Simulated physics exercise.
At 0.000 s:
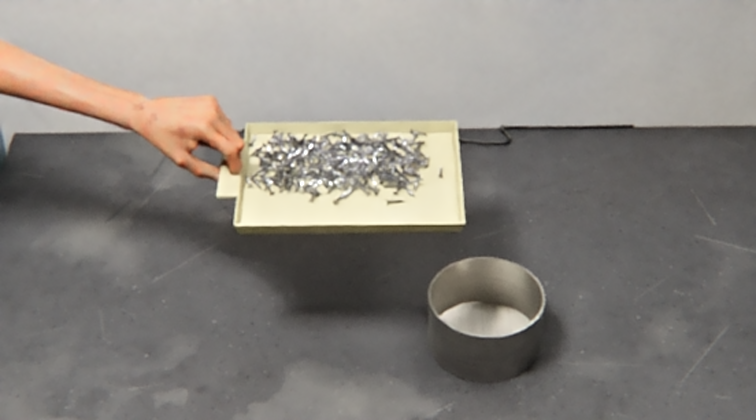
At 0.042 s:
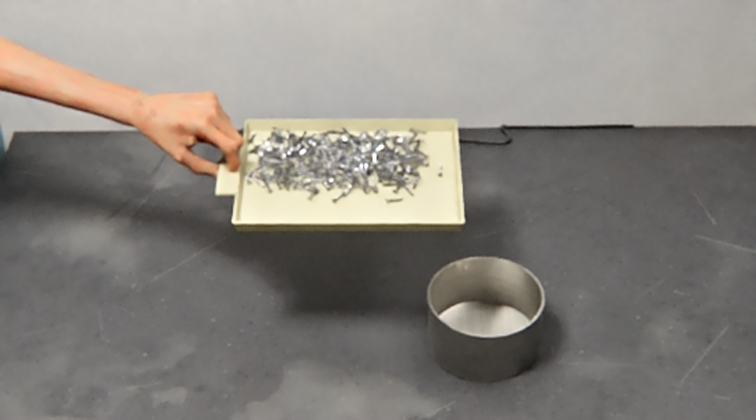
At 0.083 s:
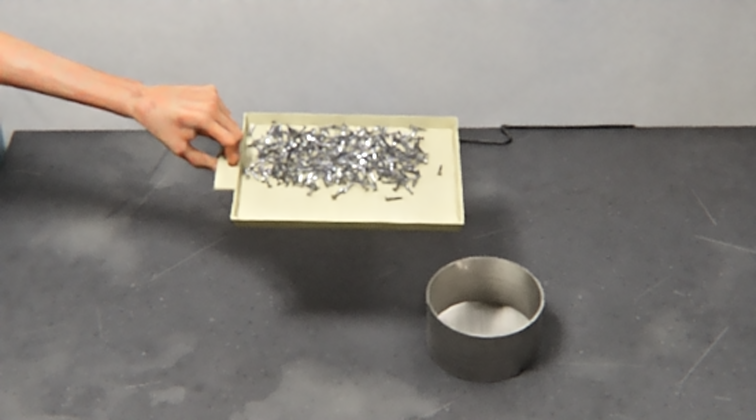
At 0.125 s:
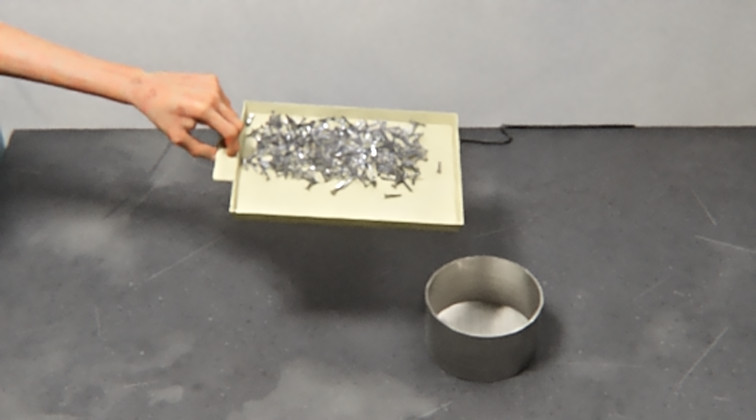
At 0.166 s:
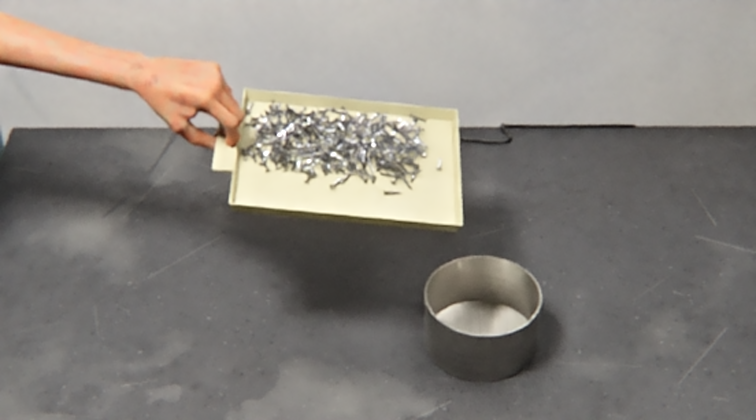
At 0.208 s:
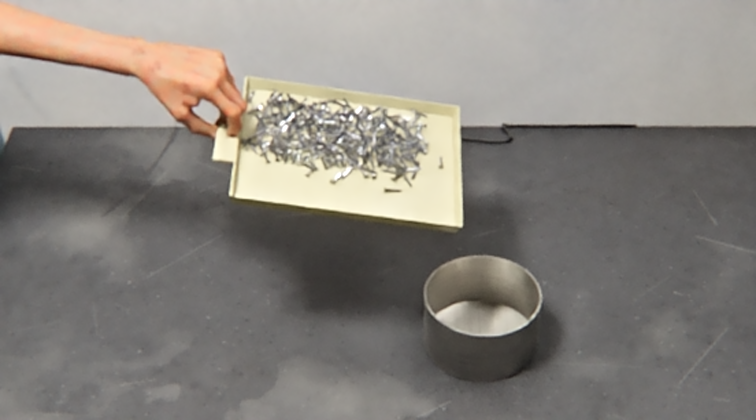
In this clip, a hand at the left holds a cream tray of small steel screws above a dark surface, keeping it nearly level, then raises its left side so it slants down toward a round metal pot at right.
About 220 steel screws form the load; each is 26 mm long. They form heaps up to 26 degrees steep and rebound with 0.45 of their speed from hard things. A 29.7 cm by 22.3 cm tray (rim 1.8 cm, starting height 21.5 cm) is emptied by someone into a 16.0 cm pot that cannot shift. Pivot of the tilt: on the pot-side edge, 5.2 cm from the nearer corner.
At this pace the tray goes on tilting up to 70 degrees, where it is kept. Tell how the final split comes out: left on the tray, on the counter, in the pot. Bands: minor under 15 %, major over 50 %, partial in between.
Left on the tray: Minor, counter: Minor, pot: Major.
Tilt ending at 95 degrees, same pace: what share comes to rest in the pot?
It would be near 95 per cent.
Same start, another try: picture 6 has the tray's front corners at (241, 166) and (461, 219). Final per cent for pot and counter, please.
Final per cent - pot 15, counter 75.
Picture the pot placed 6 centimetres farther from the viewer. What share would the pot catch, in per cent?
In that setup it would come to near 35 per cent.
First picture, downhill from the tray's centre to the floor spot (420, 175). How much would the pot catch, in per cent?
About 5 per cent.
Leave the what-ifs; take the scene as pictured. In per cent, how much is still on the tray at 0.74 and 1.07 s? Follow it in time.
About 90, 15.
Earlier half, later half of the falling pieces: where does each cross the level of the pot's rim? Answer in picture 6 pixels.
The first half passes near (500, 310) and the second half near (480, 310).
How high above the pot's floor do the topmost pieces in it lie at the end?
Some 3.0 cm up.
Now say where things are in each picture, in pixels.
Tray tilt 0 degrees, front corners at (238, 223) and (461, 221); middle of the pieces at (341, 156); pot at (487, 296), in the first frame.
Tray tilt 1 degrees, front corners at (237, 220) and (460, 220); middle of the pieces at (341, 154), in the second frame.
Tray tilt 3 degrees, front corners at (236, 216) and (460, 221); middle of the pieces at (340, 150), in the third frame.
Tray tilt 6 degrees, front corners at (234, 209) and (459, 221), lowest corner right front; middle of the pieces at (340, 144), in the fourth frame.
Tray tilt 9 degrees, front corners at (234, 201) and (458, 222), lowest corner right front; middle of the pieces at (340, 137), in the fifth frame.
Tray tilt 13 degrees, front corners at (234, 193) and (458, 223), lowest corner right front; middle of the pieces at (341, 130); pot at (483, 294). Its pace works out near 85 degrees a second, in the sixth frame.
Then, at 0.53 s, tilt 41 degrees; the tray holds 100 %, the pot 0 %.
Then, at 0.74 s, tilt 59 degrees; the tray holds 90 %, the pot 0 %.
After 1.07 s, tilt 70 degrees; the tray holds 15 %, the pot 80 %.
In the end, at 2.1 s, tray 5 %, counter 5 %, pot 90 %.
